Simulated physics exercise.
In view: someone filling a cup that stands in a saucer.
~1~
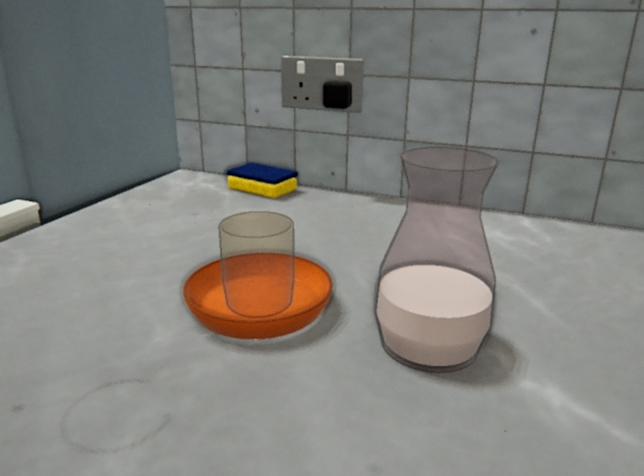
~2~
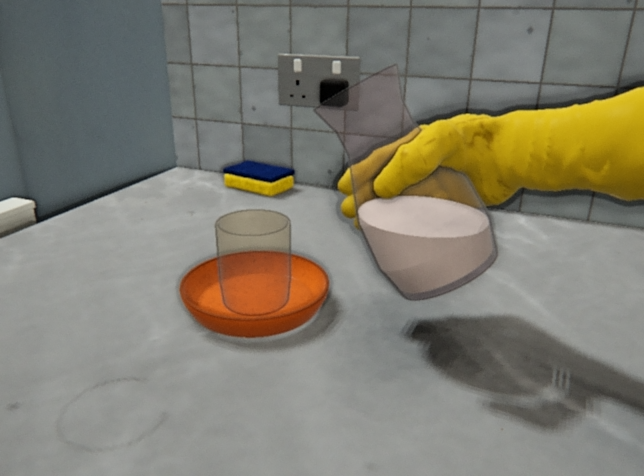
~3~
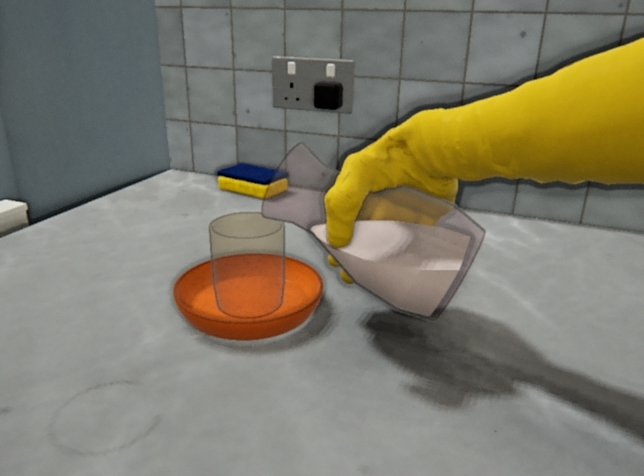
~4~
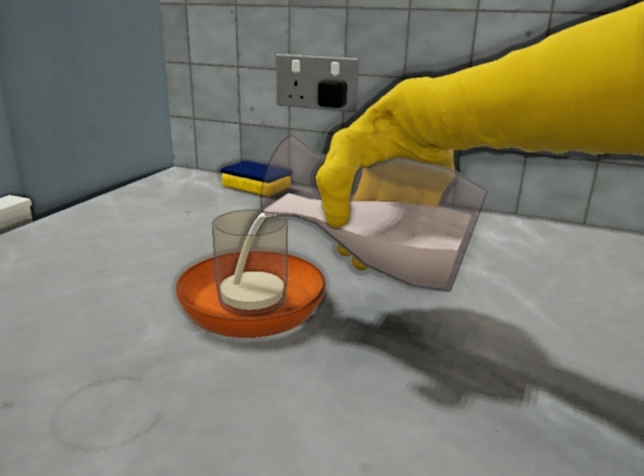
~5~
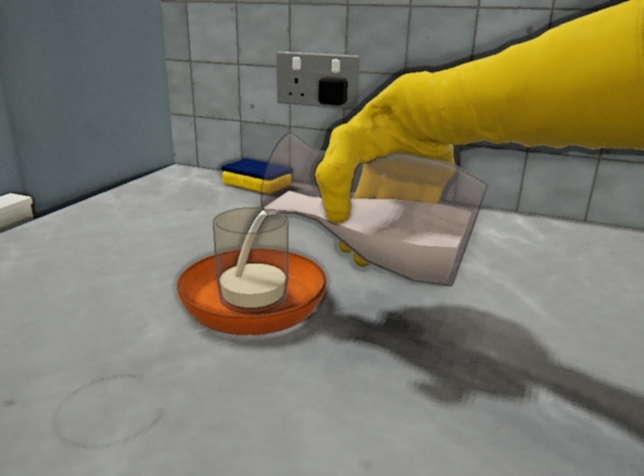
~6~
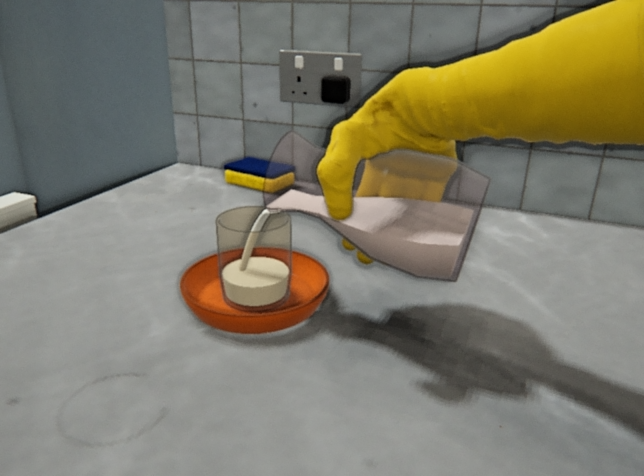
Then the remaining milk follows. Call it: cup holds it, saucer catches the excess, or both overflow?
The saucer catches the excess.
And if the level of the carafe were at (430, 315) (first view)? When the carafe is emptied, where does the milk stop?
Outcome: No overflow.
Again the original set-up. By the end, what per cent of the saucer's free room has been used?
I'd say about 40 per cent.
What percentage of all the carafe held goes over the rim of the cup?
Near 25 percent.
Soon after, the cup is about three quarters full; the saucer is dry.
Later, the cup is full to the brim; the saucer is wet, with room to spare.
In the end, the cup is full to the brim; the saucer is wet, with room to spare.
